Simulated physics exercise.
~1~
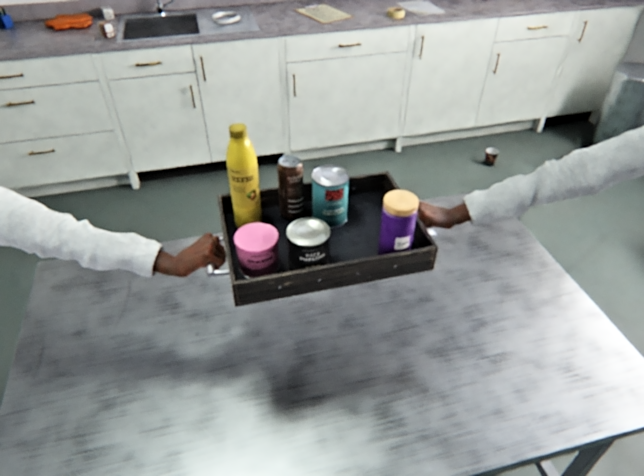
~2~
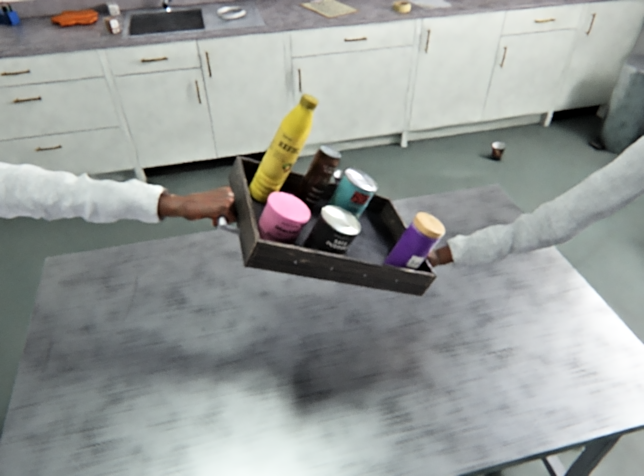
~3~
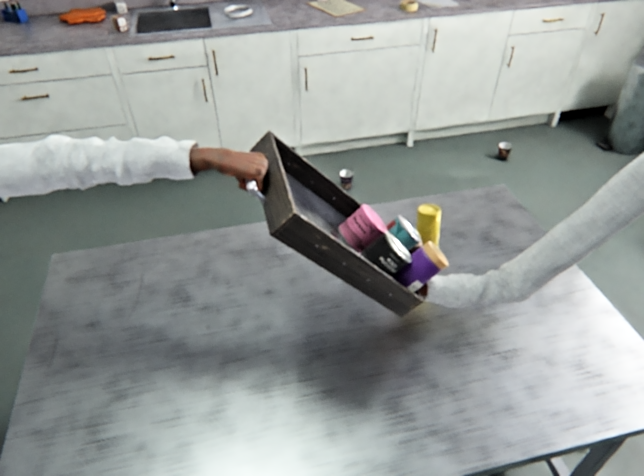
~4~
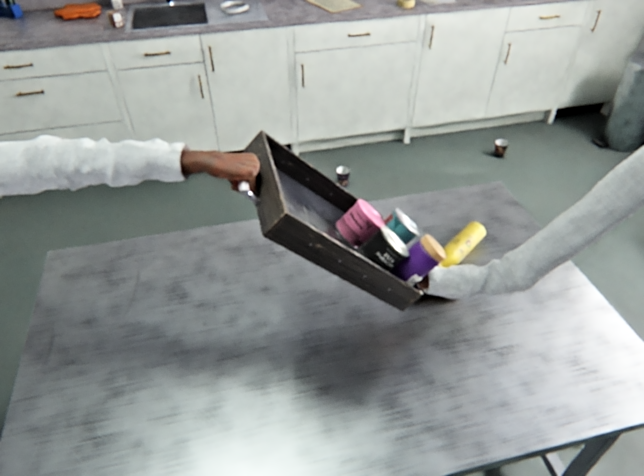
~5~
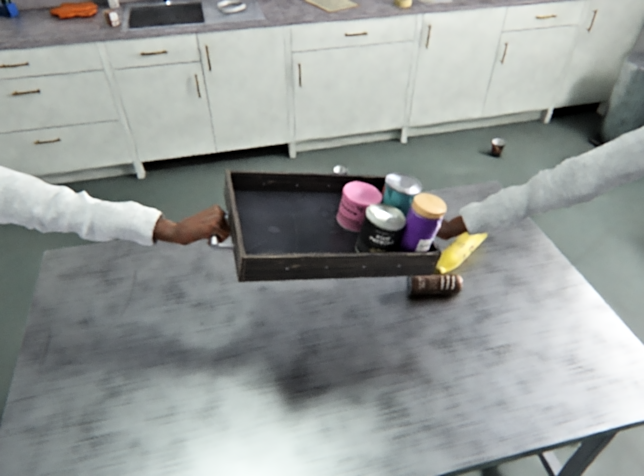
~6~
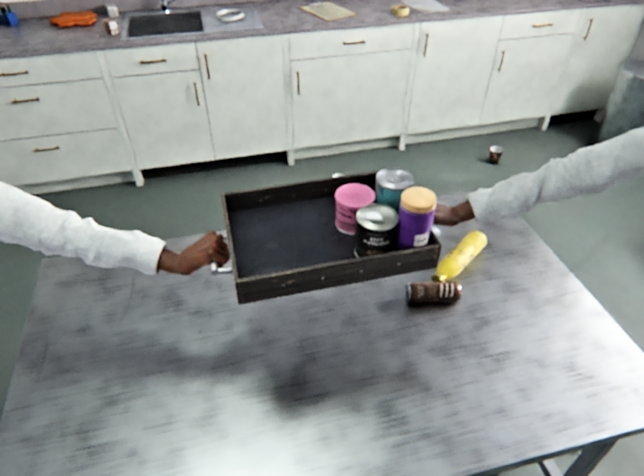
Two hands tipped a dark crate of containers steeply down to the right above a table, and the jars and tins slid that way while the yellow bottle and brown can tumbled out; once levelled, the crate still held the other four.
